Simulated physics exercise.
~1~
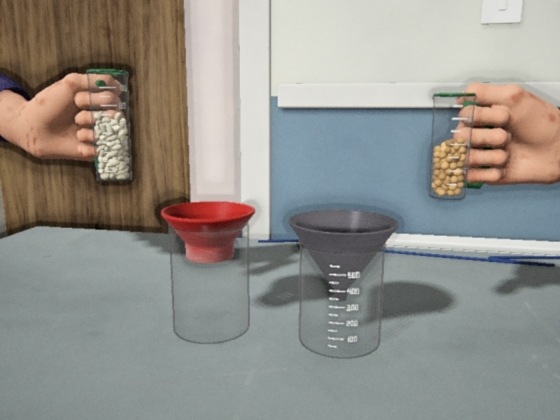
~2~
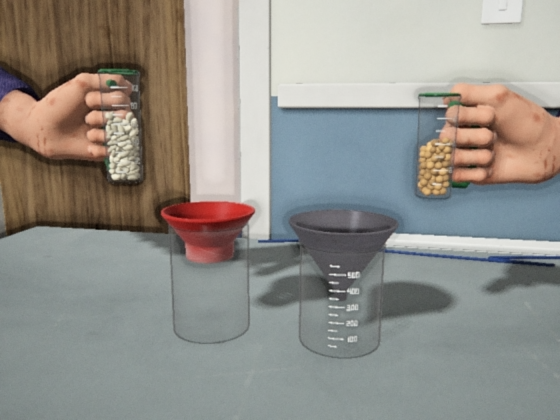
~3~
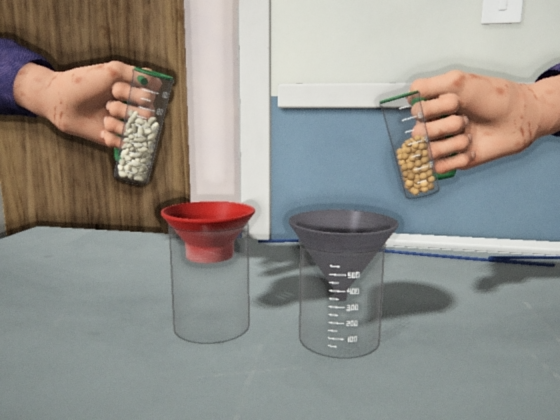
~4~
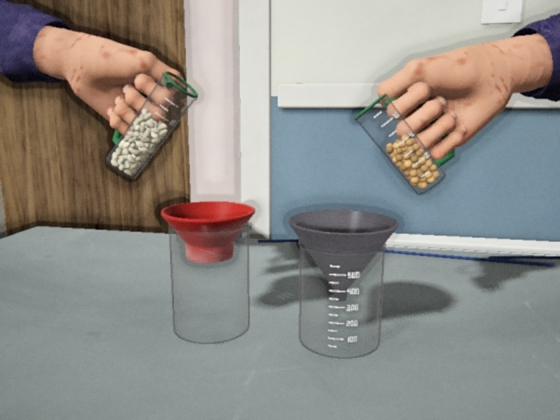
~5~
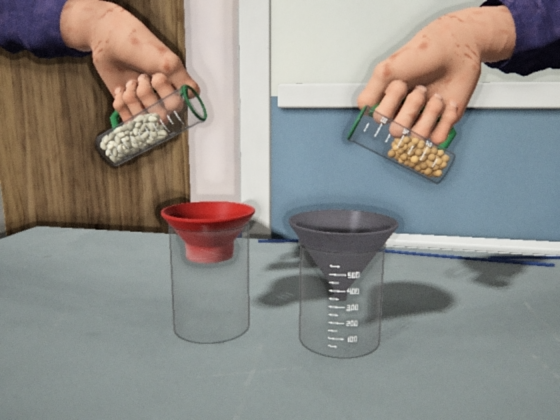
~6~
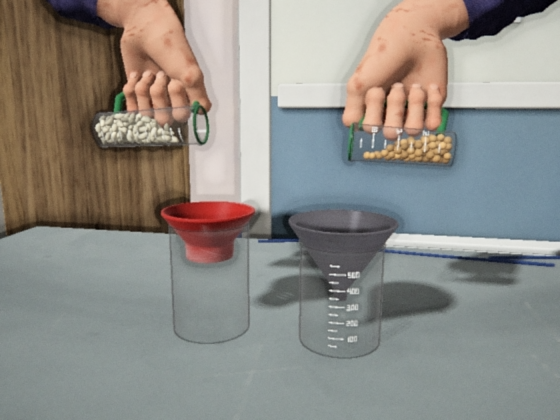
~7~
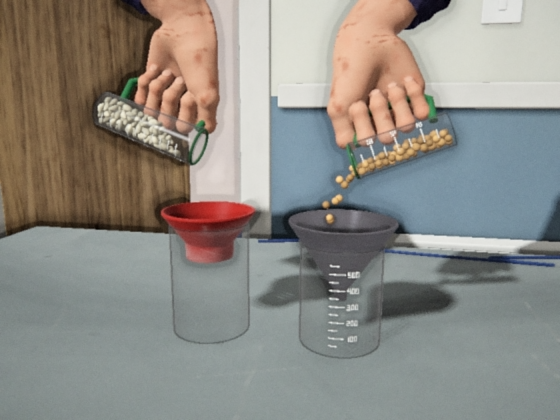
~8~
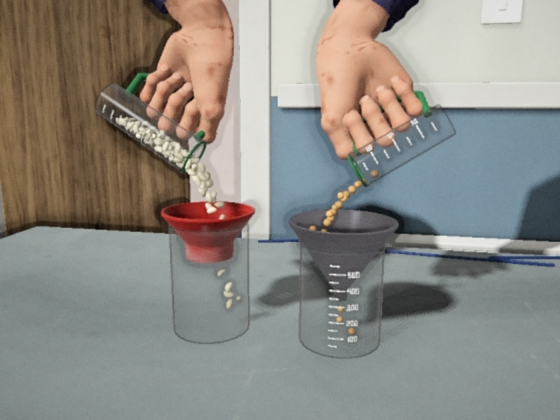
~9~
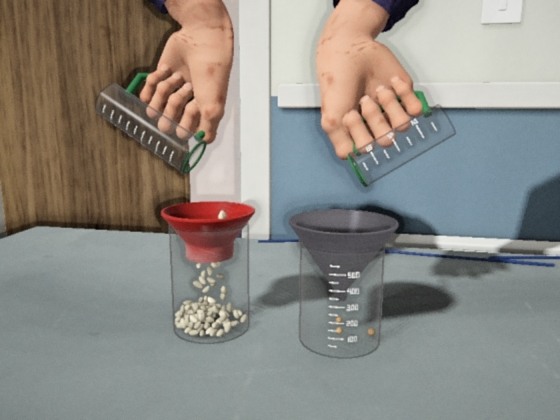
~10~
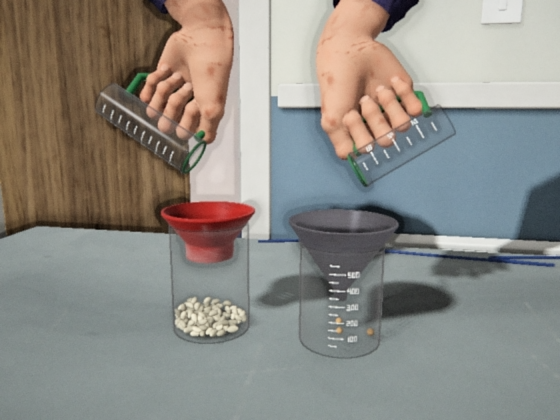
Two hands hold small clear cups, white beans on the left and orange-tan ones on the right, above a grey table seen from the front by a still camera. Below them, a red funnel and a dark grey funnel stand in clear jars. The hands move inward and tip the cups onto their sides. The right cup starts spilling first, then both pour downward into the funnels. The white beans run through the red funnel and settle in a heap, while only a few orange ones reach the right jar, the rest staying stuck in the grey funnel.
